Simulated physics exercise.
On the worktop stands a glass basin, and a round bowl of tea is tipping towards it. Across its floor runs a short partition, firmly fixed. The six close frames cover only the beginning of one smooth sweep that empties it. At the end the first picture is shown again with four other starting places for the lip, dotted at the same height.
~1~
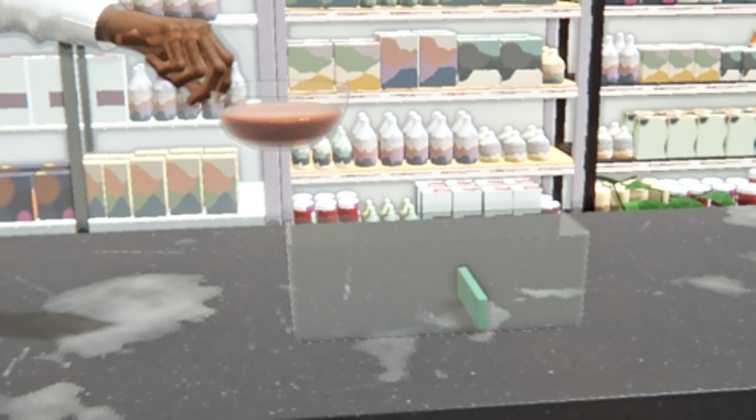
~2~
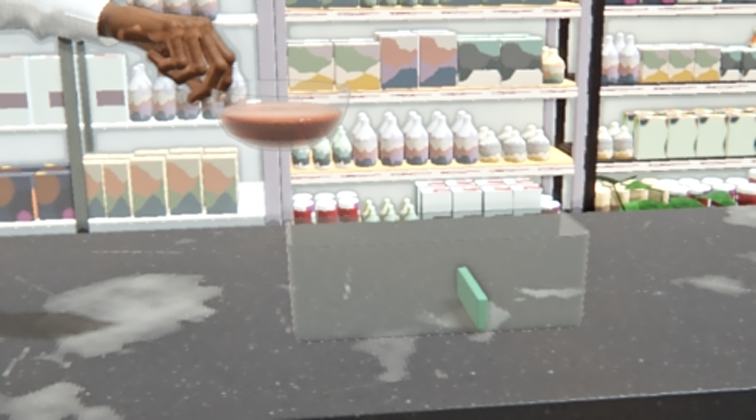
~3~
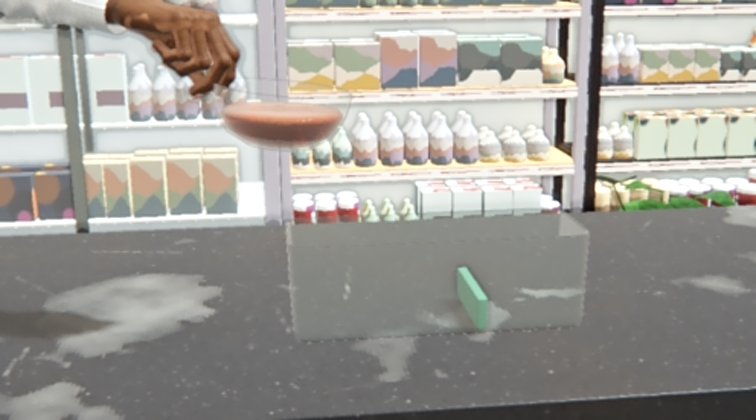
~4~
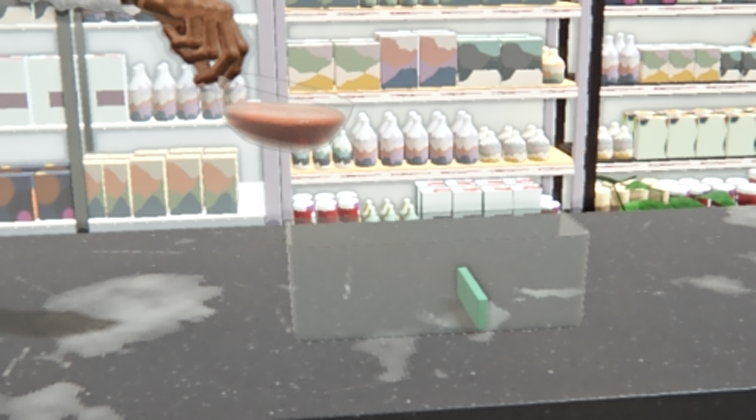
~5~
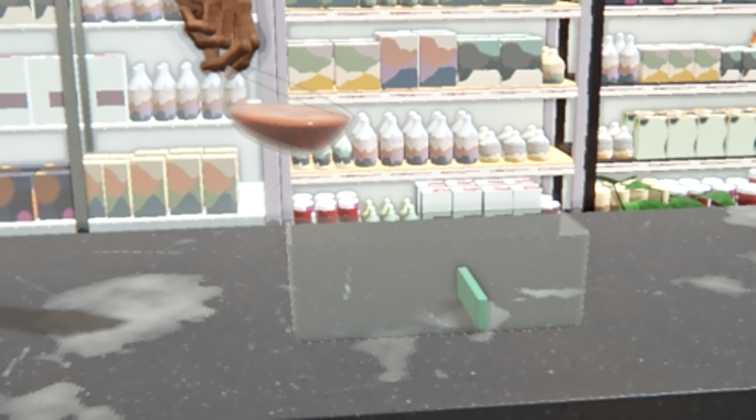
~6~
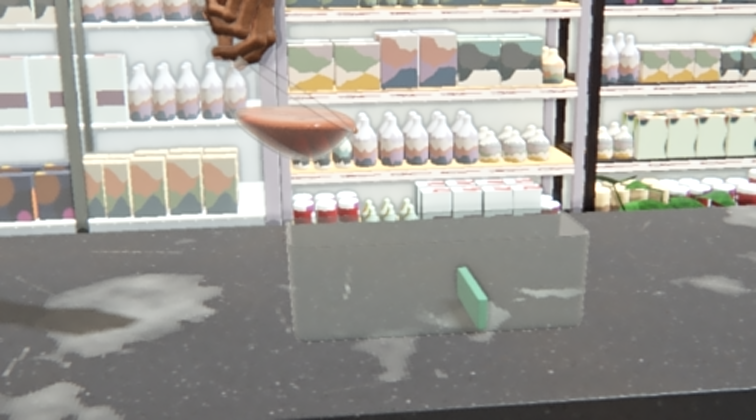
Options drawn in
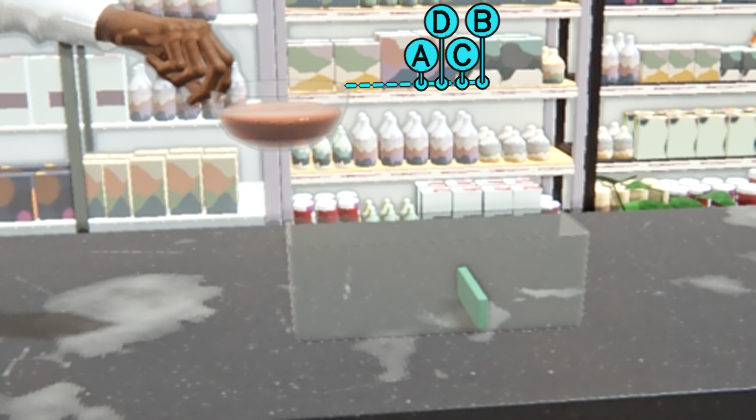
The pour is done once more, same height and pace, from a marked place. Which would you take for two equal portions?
D.
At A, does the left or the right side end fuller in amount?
The left side.
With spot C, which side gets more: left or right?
More ends on the right.
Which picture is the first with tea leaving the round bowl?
In picture 6.
On the marked copy, A at (421, 83); B at (482, 82); C at (462, 82); D at (441, 83).
If A is chosen, about 73 % ends left of the wall and 24 % right of it; 3 % is lost outside.
If B is chosen, about 25 % ends left of the wall and 73 % right of it.
If C is chosen, about 33 % ends left of the wall and 67 % right of it.
If D is chosen, about 50 % ends left of the wall and 49 % right of it.
